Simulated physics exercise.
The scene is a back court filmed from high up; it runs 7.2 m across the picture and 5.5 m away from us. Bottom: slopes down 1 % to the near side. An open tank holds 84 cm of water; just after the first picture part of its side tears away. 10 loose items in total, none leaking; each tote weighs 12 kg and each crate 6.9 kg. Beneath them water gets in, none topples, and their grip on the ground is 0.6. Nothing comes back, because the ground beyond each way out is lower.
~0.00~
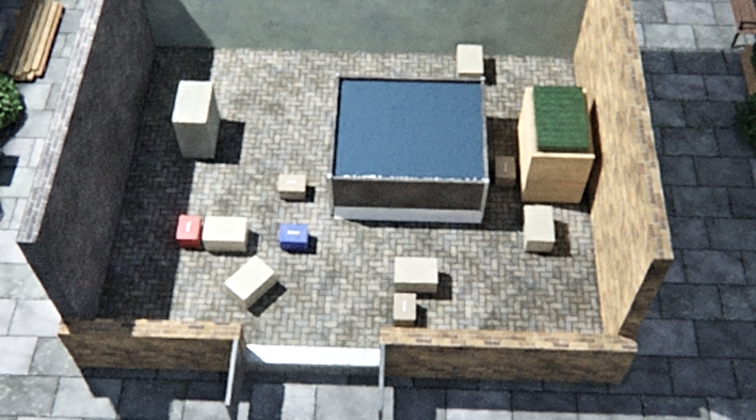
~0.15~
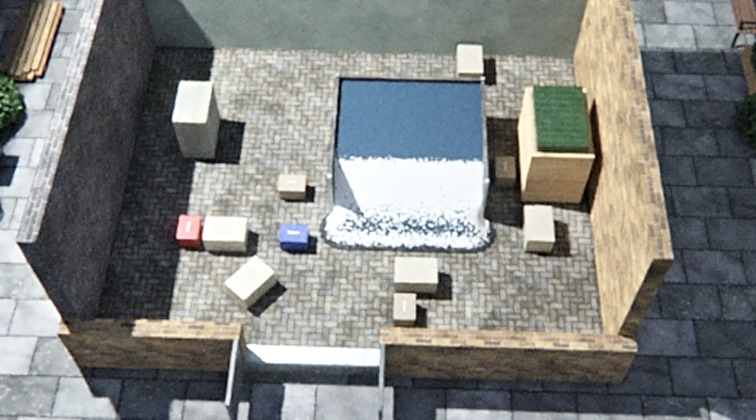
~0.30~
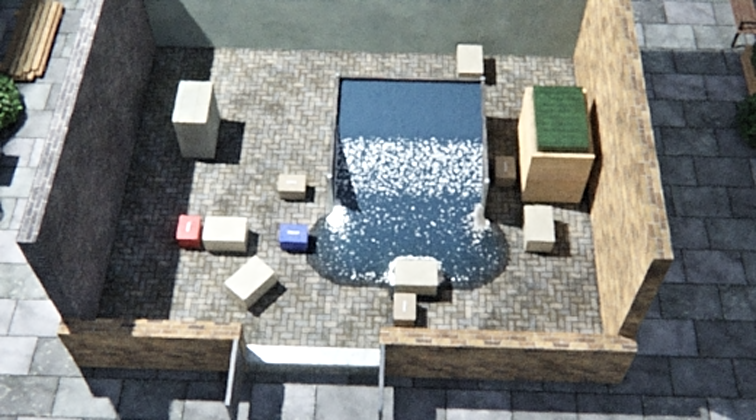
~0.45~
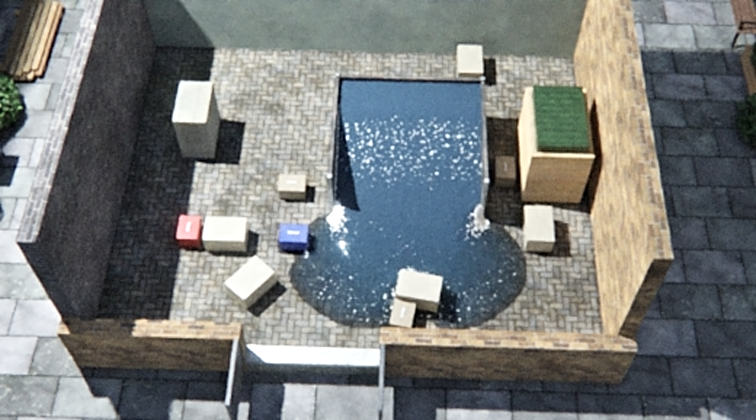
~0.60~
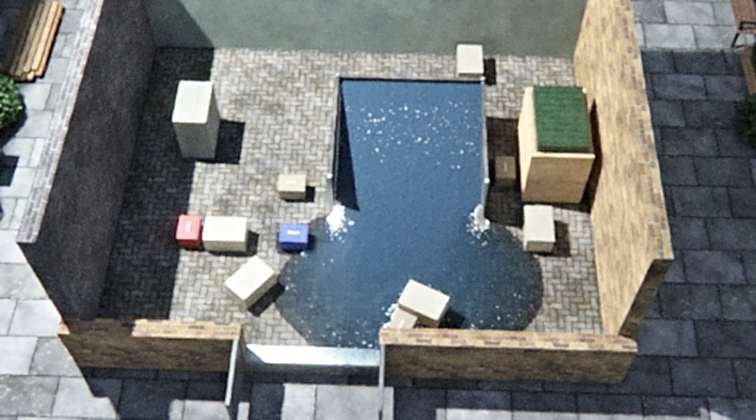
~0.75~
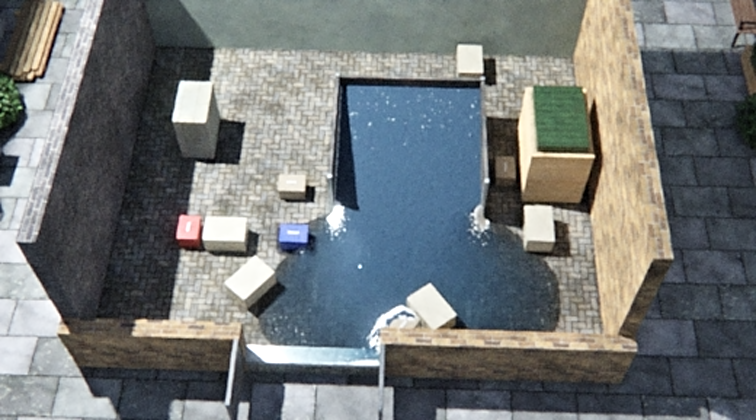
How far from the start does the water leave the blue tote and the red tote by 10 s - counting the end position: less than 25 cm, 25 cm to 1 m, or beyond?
I reckon the blue tote scarcely budges, while the red tote scarcely budges.
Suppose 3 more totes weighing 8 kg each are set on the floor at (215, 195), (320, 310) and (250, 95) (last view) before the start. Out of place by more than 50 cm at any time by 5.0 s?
Note, same order as listed: Inside the limit, beyond the limit, inside the limit.
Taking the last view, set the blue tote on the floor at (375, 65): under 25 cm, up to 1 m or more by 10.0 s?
What happens is that it keeps still.
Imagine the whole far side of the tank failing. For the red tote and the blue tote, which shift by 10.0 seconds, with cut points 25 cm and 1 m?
The red tote is swept a long way; the blue tote remains where it was.
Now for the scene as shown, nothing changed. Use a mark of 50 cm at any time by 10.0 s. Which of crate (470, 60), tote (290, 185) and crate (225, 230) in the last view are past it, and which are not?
Results in listed order: Exceeds / falls short / falls short.
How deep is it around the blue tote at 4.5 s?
Near 1 cm deep.
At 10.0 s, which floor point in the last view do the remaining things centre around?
They're centred close to (314, 221).
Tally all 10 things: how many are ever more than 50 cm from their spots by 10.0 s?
I make it 6.
After 2.0 s the blue tote is near (294, 233), 0.0 m from its start, aground; the red tote is near (189, 227), 0.0 m from its start, aground; 0 of 10 are out; 2 afloat.
After 4.5 s the blue tote is near (294, 233), 0.0 m from its start, aground; the red tote is near (189, 227), 0.0 m from its start, aground; 0 of 10 are out; 3 afloat.
After 7.0 s the blue tote is near (294, 233), 0.0 m from its start, aground; the red tote is near (189, 227), 0.0 m from its start, aground; 0 of 10 are out; 3 afloat.
After 10.0 s the blue tote is near (294, 233), 0.0 m from its start, aground; the red tote is near (189, 227), 0.0 m from its start, aground; 0 of 10 are out; 5 afloat.
